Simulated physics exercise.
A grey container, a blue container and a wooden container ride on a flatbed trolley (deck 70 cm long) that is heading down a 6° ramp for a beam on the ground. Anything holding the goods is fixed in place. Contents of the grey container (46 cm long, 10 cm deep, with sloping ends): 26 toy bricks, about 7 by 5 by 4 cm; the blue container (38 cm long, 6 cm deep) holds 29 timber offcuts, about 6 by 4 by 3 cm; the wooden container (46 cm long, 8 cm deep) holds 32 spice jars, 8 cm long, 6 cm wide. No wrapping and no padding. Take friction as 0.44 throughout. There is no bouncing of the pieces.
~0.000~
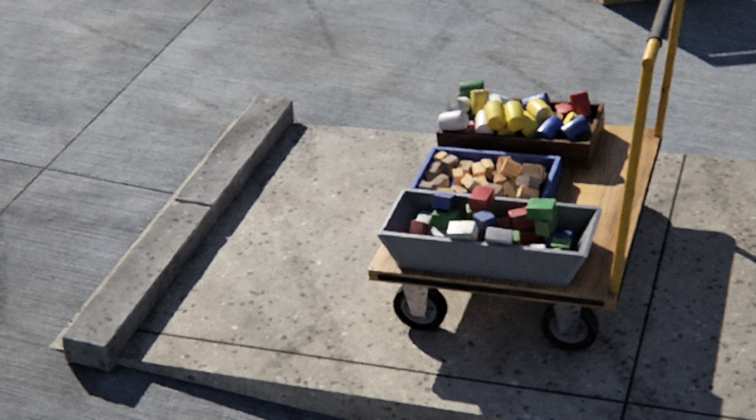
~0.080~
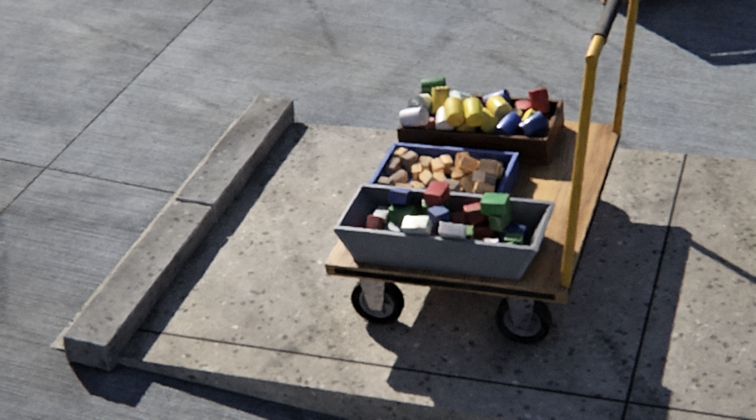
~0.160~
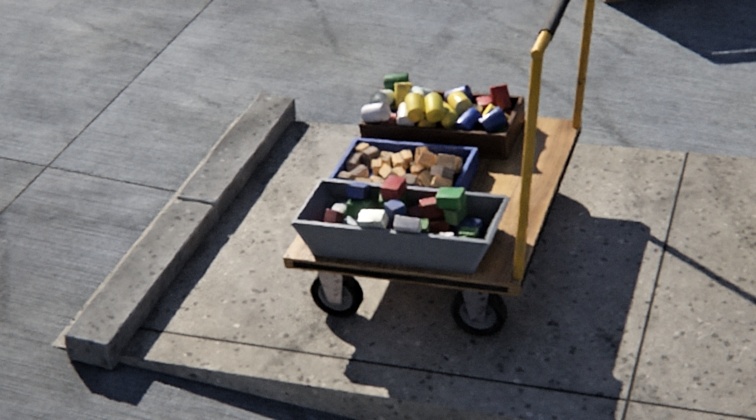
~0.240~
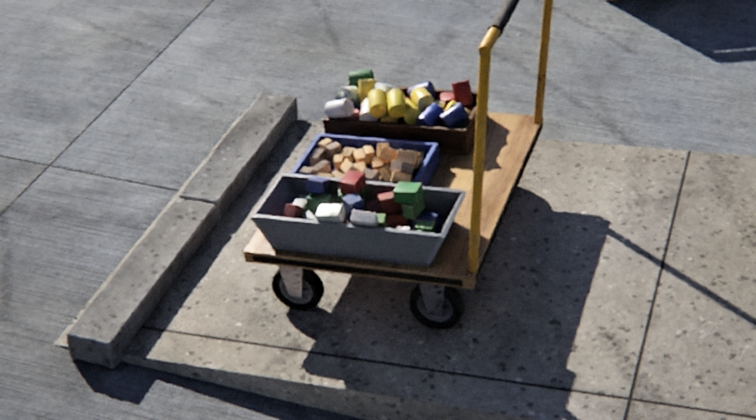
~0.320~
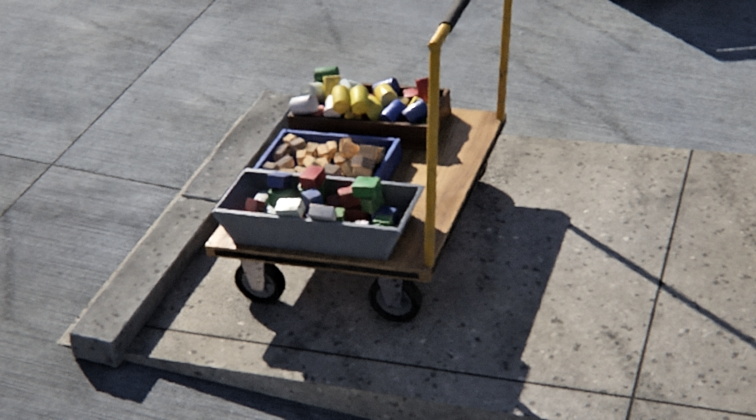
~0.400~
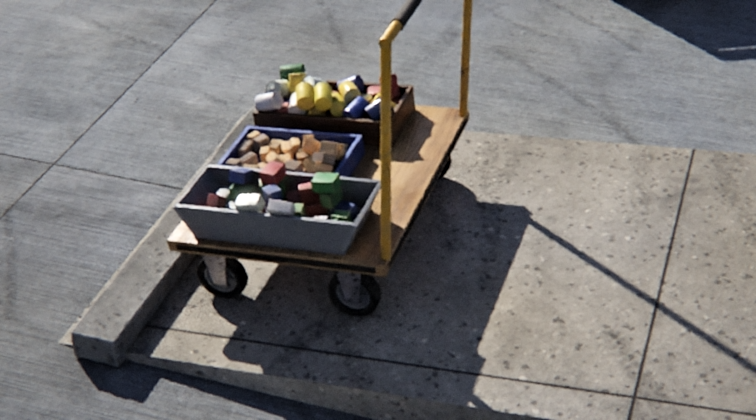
At first, a flatbed trolley with a yellow handle stands toward the right of a sunlit concrete slab, carrying three open containers of small blocks and other pieces. It rolls steadily left toward a low beam on the ground, the gap narrowing until its front is close beside the beam, contents still inside.
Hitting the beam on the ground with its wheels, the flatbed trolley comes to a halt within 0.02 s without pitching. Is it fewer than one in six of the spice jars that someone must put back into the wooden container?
No - above a sixth.
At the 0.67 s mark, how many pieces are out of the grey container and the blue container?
The grey container is at about 5 and the blue container at about 2.
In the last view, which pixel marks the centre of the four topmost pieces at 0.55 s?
I'd put it at about (243, 72).
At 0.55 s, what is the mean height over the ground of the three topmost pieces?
Roughly 50 centimetres.
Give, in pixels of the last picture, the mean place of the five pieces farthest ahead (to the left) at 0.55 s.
Close to (217, 96).
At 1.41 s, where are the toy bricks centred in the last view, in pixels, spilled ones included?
Close to (203, 202).
After 0.45 s, the wheels strike.
After 0.55 s, grey container 26 in, 0 out, blue container 29 in, 0 out and wooden container 30 in, 2 out.
After 0.67 s, grey container 21 in, 5 out, blue container 27 in, 2 out and wooden container 27 in, 5 out.
After 0.90 s, grey container 21 in, 5 out, blue container 27 in, 2 out and wooden container 24 in, 8 out.
Outcome (at 1.41 s), grey container 21 in, 5 out, blue container 27 in, 2 out and wooden container 24 in, 8 out. Asked share, 8 of 32, 25 per cent.
